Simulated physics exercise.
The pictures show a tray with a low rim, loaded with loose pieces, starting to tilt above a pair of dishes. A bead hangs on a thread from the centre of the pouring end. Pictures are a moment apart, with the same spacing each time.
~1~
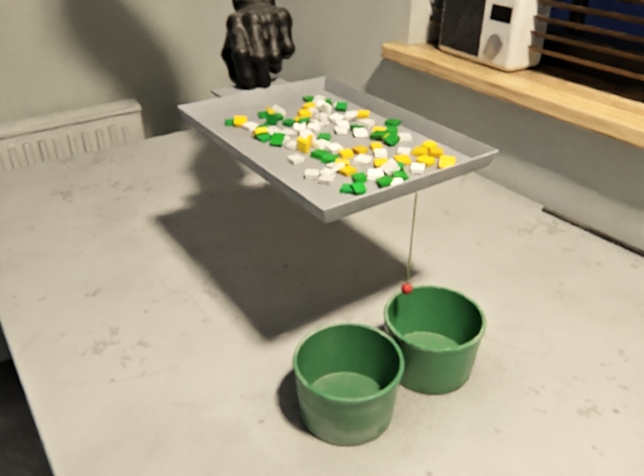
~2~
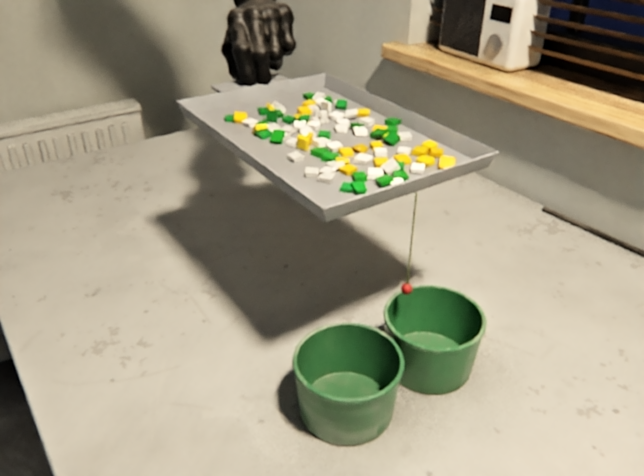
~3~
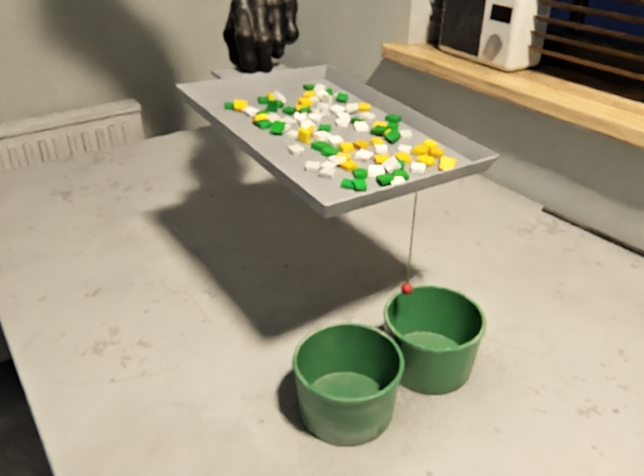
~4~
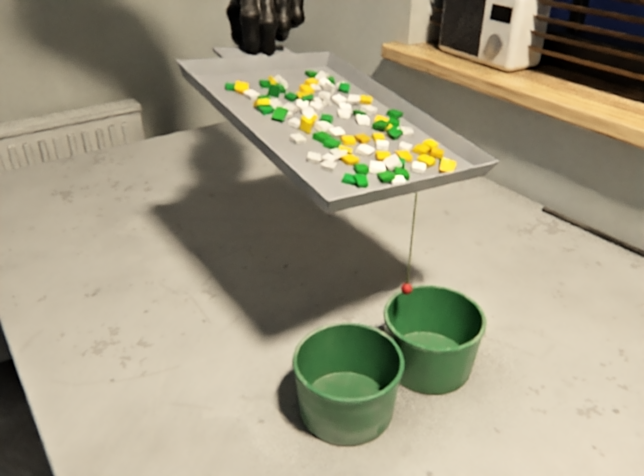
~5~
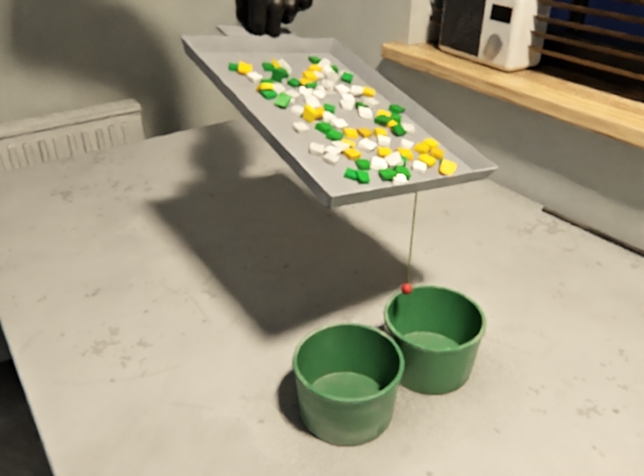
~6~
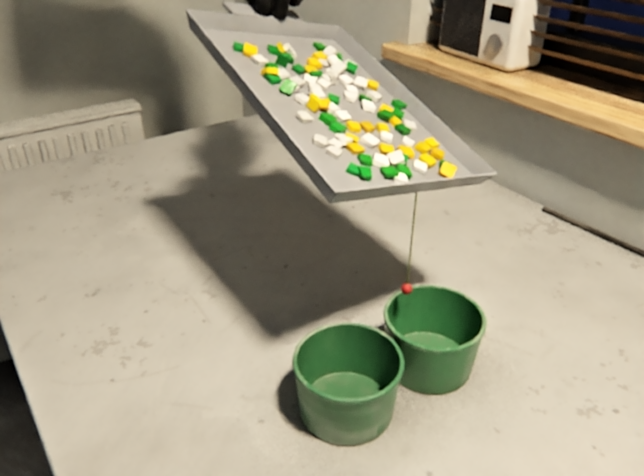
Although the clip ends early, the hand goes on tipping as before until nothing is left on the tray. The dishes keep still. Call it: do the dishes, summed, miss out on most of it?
Yes, most of it misses them.
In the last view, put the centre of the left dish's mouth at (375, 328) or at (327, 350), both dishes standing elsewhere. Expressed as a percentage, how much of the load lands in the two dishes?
Around 60 and then 0 per cent.
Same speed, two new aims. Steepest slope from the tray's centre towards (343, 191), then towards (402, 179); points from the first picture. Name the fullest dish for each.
Number one favours the left of the two; number two favours the right of the two.
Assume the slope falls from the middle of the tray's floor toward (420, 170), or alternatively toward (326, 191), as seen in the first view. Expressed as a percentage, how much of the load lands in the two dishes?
About 30 %, then 60 %.
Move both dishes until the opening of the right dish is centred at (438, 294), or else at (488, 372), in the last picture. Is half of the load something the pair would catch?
At place one the minor share; at place two the minor share.
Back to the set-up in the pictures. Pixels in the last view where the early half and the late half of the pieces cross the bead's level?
First near (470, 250), later near (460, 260).
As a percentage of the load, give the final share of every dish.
The share is 0 per cent in the left dish and 10 per cent in the right dish.
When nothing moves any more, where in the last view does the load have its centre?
Around (471, 317).
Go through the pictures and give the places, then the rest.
Corners of the pouring end (325, 205) and (490, 150), level; middle of the load (324, 137), mosaic tiles; left dish (381, 413); right dish (467, 363); bead on its thread (407, 289), in the first picture.
Corners of the pouring end (326, 203) and (490, 151), level; middle of the load (324, 135), in the second picture.
Corners of the pouring end (327, 200) and (491, 154), tipped barely, lowest at the right corner; middle of the load (325, 129), in the third picture.
Corners of the pouring end (330, 195) and (491, 159), tipped a little, lowest at the right corner; middle of the load (327, 119), in the fourth picture.
Corners of the pouring end (334, 190) and (490, 165), tipped clearly, lowest at the right corner; middle of the load (329, 109), in the fifth picture.
Corners of the pouring end (338, 186) and (489, 170), tipped clearly, lowest at the right corner; middle of the load (333, 100); left dish (381, 413); right dish (467, 363), in the sixth picture.
Just after the last frame, tray tipped steeply; almost all on the tray; about a tenth in the air.
A moment on, tray tipped past a quarter turn; about a tenth in the right dish; the larger part outside both; about a tenth in the air.
Further on, tray tipped past a quarter turn; about a tenth in the right dish; almost all outside both.
When it is over, tray tipped past a quarter turn; not one in the left dish; about a tenth in the right dish; almost all outside both.
